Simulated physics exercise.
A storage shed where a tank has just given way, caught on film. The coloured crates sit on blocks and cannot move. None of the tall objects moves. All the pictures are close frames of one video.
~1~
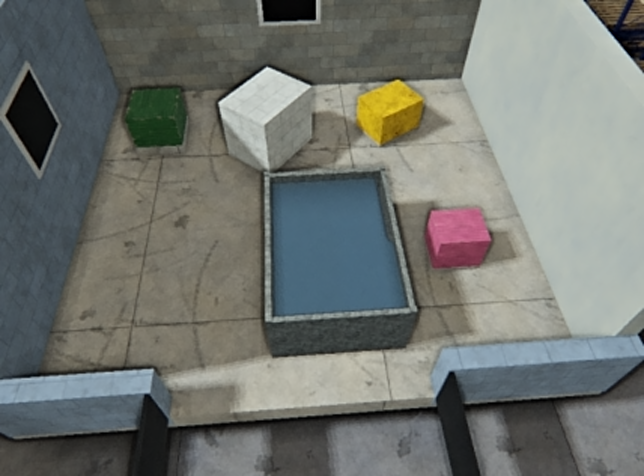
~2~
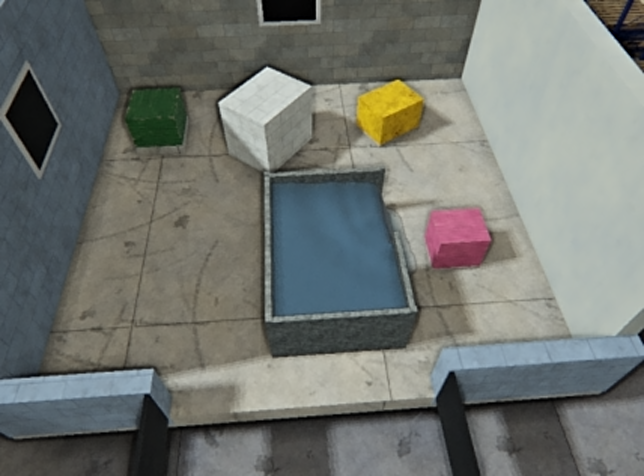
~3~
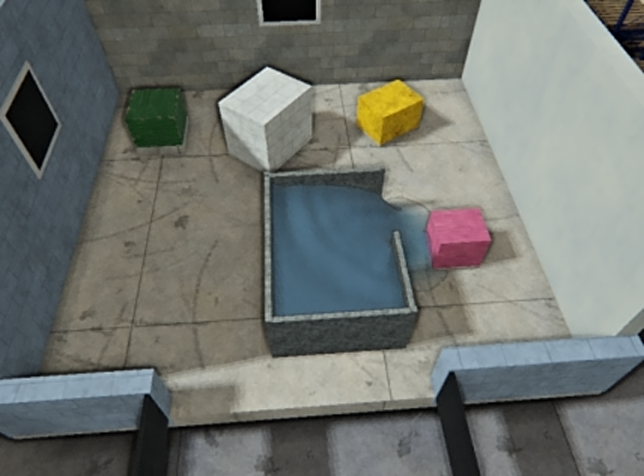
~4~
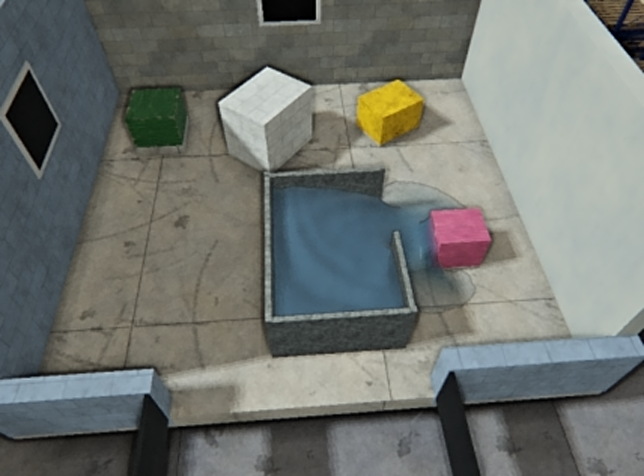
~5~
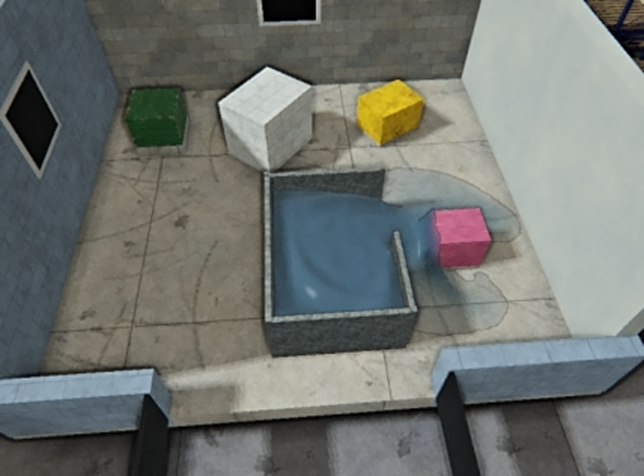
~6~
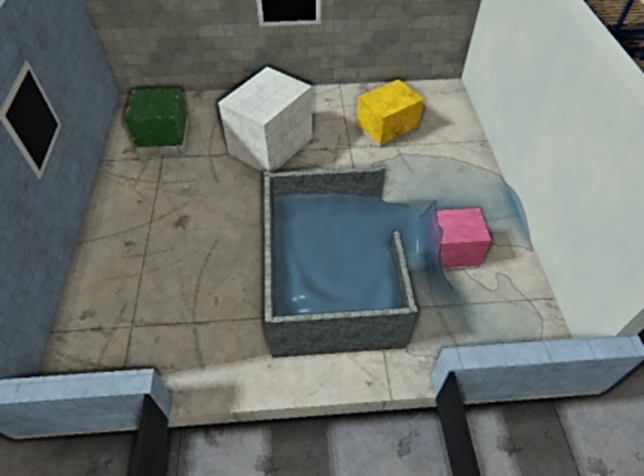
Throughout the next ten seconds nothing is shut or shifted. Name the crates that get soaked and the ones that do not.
The green crate does not get soaked; the pink crate gets soaked; the yellow crate gets soaked.
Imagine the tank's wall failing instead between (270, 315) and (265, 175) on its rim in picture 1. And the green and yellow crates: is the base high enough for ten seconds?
The green crate is reached; the yellow crate is reached.
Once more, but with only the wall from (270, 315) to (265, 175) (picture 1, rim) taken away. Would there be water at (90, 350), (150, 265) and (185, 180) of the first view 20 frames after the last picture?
Soaked / soaked / soaked.
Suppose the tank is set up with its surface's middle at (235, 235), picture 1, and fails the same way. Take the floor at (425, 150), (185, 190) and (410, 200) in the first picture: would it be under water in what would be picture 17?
First drenched; next unwetted; last drenched.
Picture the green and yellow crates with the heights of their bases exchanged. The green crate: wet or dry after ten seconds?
As it turns out, the green crate gets reached.
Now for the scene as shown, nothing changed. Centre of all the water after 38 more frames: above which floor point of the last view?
Close to (365, 190), I reckon.
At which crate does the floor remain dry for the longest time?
The green-painted one comes last.
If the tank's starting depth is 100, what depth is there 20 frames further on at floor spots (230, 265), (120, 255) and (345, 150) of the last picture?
About 0 per cent, then 0 per cent, then 2 per cent.
A moment on, water covers 25 % of the floor; the green crate not reached, the pink crate water round its plinth, the yellow crate water round its plinth.
Next, water covers 30 % of the floor; the green crate not reached, the pink crate water round its plinth, the yellow crate water round its plinth.
Then, water covers 50 % of the floor; the green crate not reached, the pink crate water round its plinth, the yellow crate water round its plinth.
Later, water covers 70 % of the floor; the green crate water round its plinth, the pink crate water round its plinth, the yellow crate water round its plinth.
In the end, water covers 95 % of the floor; the green crate stayed above the water, the pink crate was topped, the yellow crate was topped.
